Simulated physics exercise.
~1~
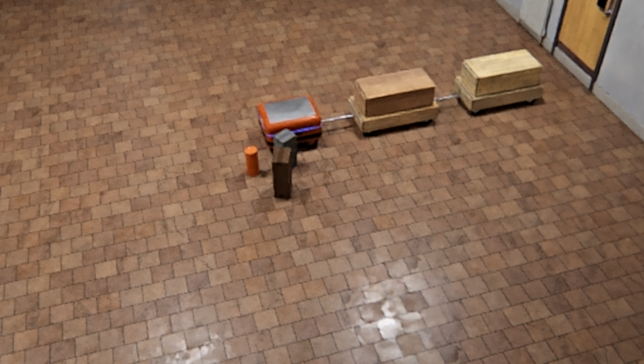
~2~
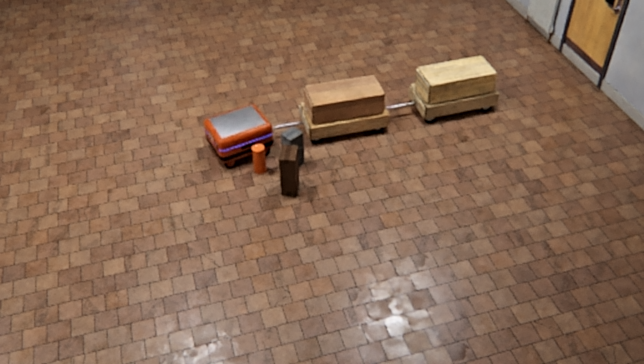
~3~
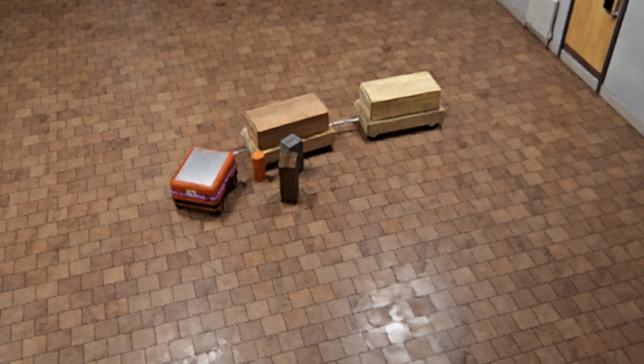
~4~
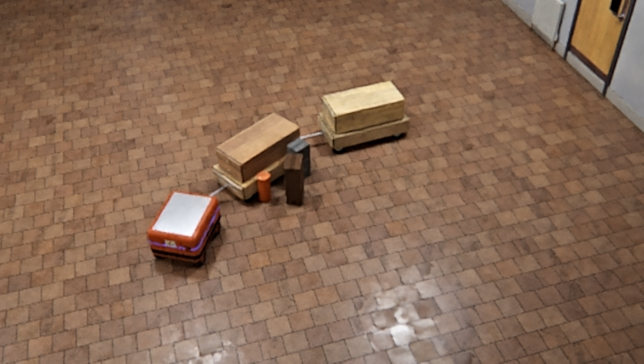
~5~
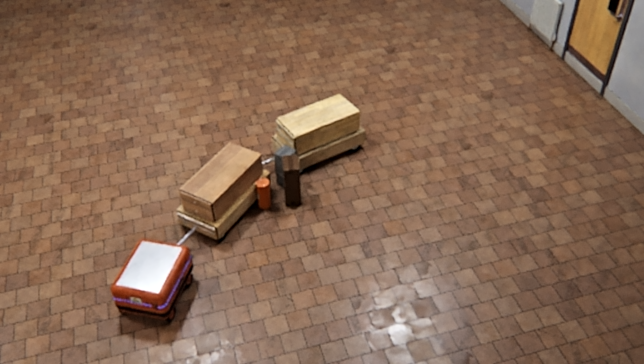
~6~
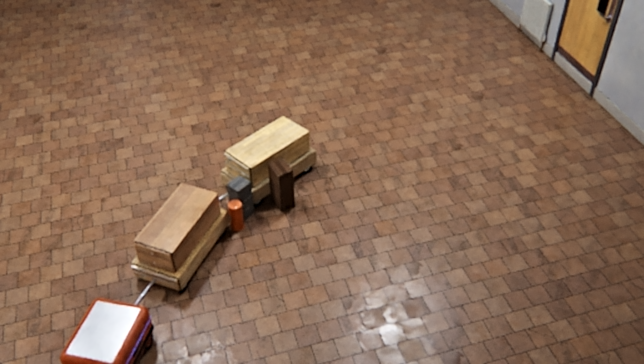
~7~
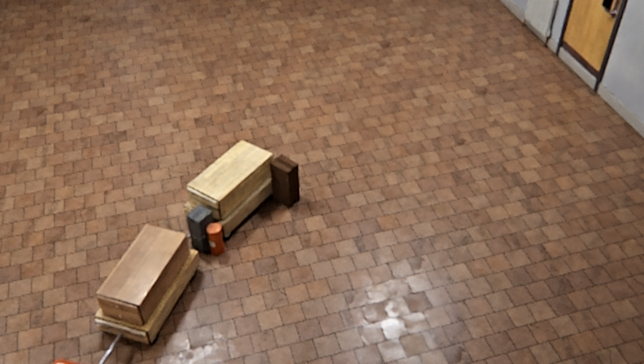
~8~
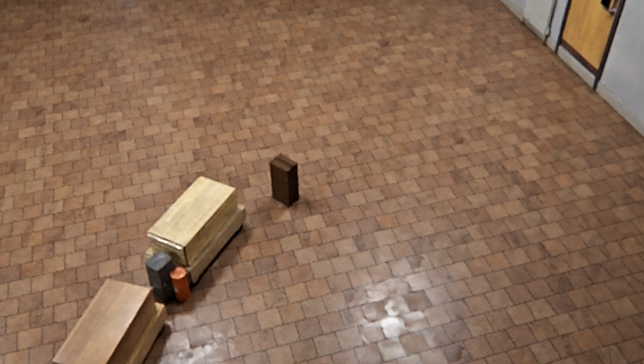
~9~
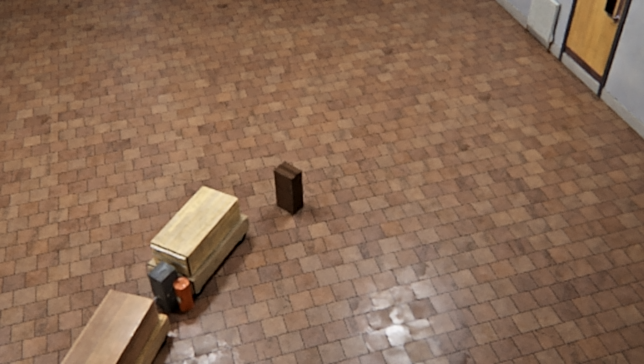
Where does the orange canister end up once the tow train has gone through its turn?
It ends up well down and to the left of where it started, still upright beside the grey box at the front of the rear cart.
On a floor of brown tiles, an orange tug pulls two carts loaded with wooden boxes leftward past an orange canister, a grey box and a brown box standing close together. The tug curves toward the lower left, and the front cart swings in behind it, pushing the canister a little. As the rear cart follows, the grey box and the canister are carried along at its front, away from the brown box. The tug slips out of view at the lower left. Finally the carts stop, with canister and grey box upright against the rear cart and the brown box standing alone.
